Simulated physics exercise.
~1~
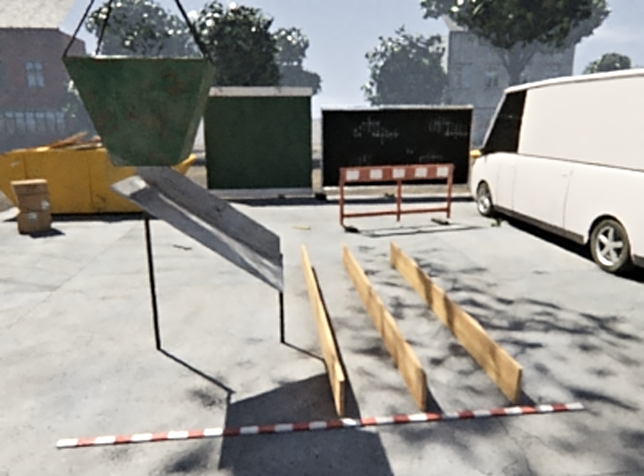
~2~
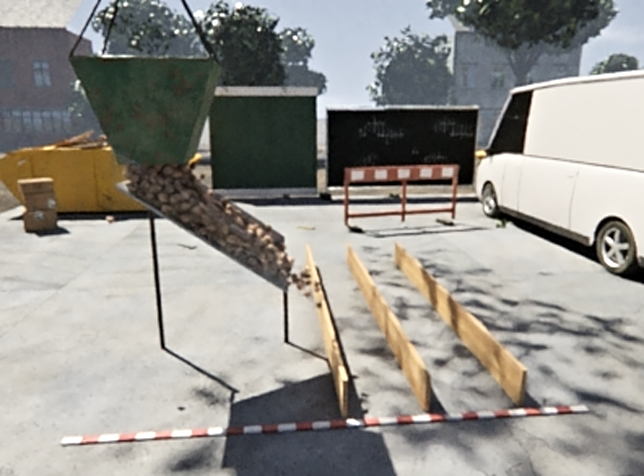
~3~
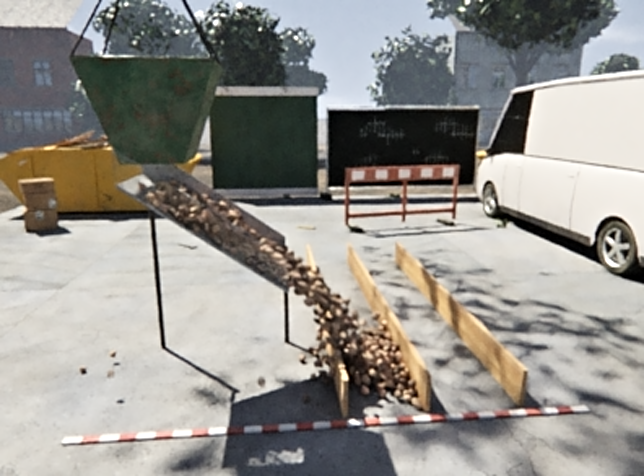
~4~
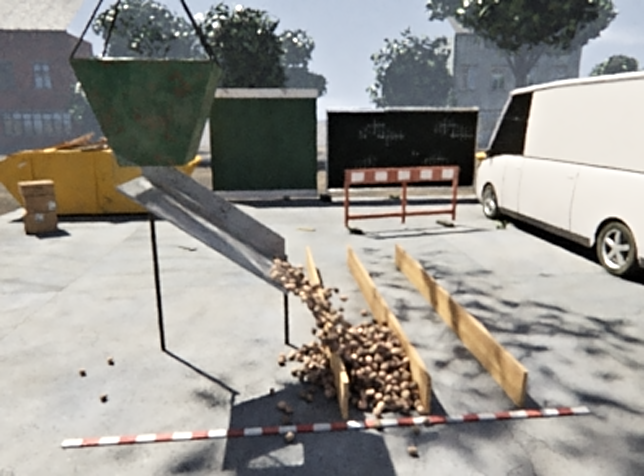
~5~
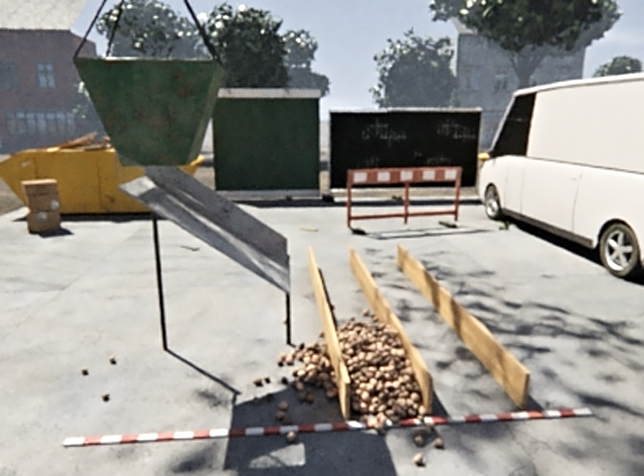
In a sunny paved yard with a parked white van, brown stones poured from a hanging green skip down a sloping steel chute and piled up mostly between the left and middle wooden boards, with some lying left of them and the right bay empty.
